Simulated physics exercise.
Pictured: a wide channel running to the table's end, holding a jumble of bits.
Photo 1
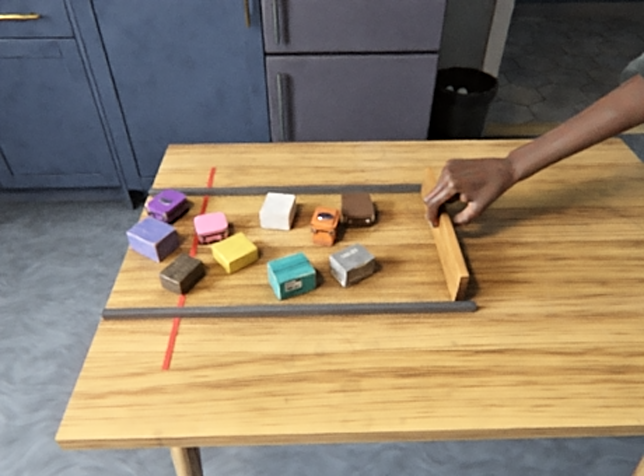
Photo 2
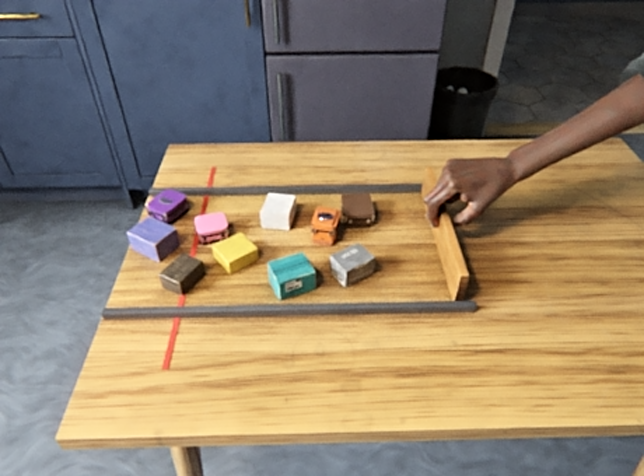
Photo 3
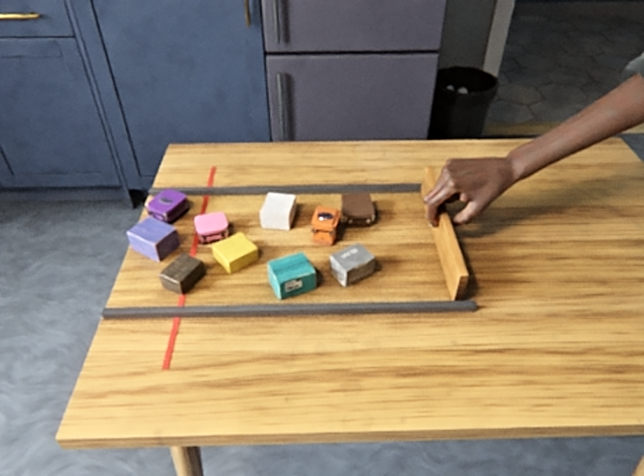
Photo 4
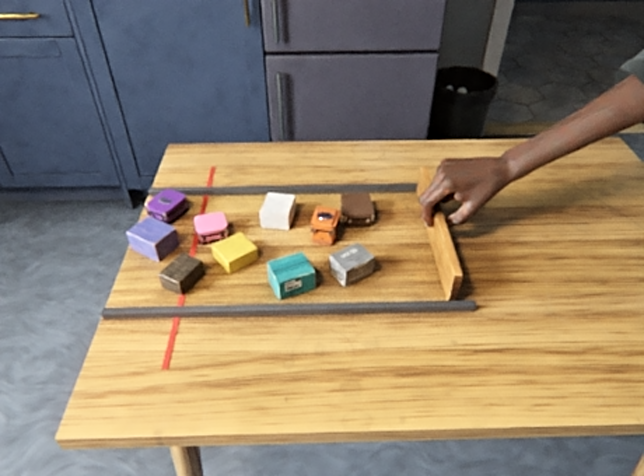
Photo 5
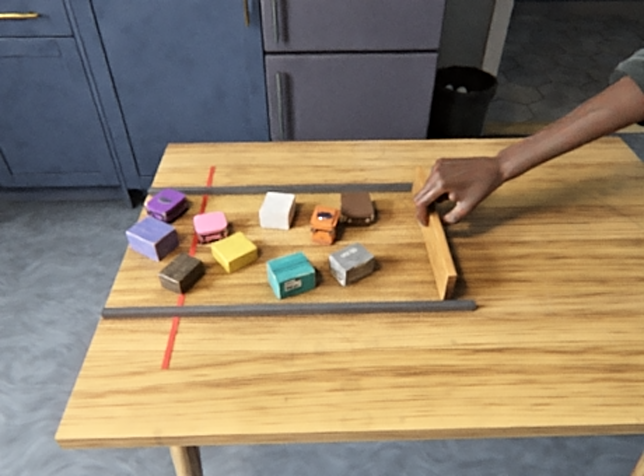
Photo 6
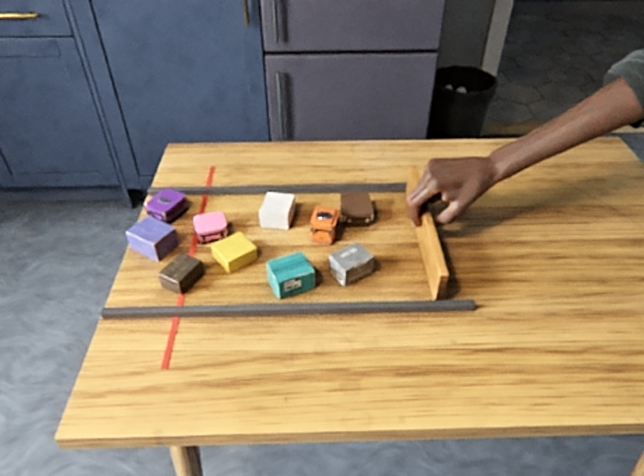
A hand reaches in from the right over a light wooden table, seen from above at an angle, with blue cabinets and a grey floor behind. Between two dark rails lie purple, blue, black, pink, yellow, white, turquoise, orange, brown and grey pieces, the leftmost near a red tape line. The hand holds an upright wooden board still, then slides it slightly left, while the pieces and view stay still.
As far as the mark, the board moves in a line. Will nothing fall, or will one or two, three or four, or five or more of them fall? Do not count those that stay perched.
One or two fall.
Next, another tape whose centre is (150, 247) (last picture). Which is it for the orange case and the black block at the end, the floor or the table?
Orange case - safe; black block - gone.
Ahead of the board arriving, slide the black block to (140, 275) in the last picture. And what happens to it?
From that start the object does not stay.
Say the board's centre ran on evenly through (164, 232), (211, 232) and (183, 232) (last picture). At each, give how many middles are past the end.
Respectively, 6, 0 and 3.
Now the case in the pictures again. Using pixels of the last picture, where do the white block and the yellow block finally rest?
Result: One at about (157, 208), the other at about (157, 253).
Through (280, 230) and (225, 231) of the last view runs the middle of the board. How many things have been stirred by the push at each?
In order, the tallies are 6 and 10.
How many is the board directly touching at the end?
3 touch it.
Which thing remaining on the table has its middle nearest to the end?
That is the black block.
A little later, none off yet; blue block at rest near (153, 238); purple case at rest near (167, 207); black block at rest near (182, 274).
Next, none off yet; blue block at rest near (153, 238); purple case at rest near (167, 207); black block moving near (178, 272).
When it is over, the number that fall off is one or two; down, purple case and blue block.
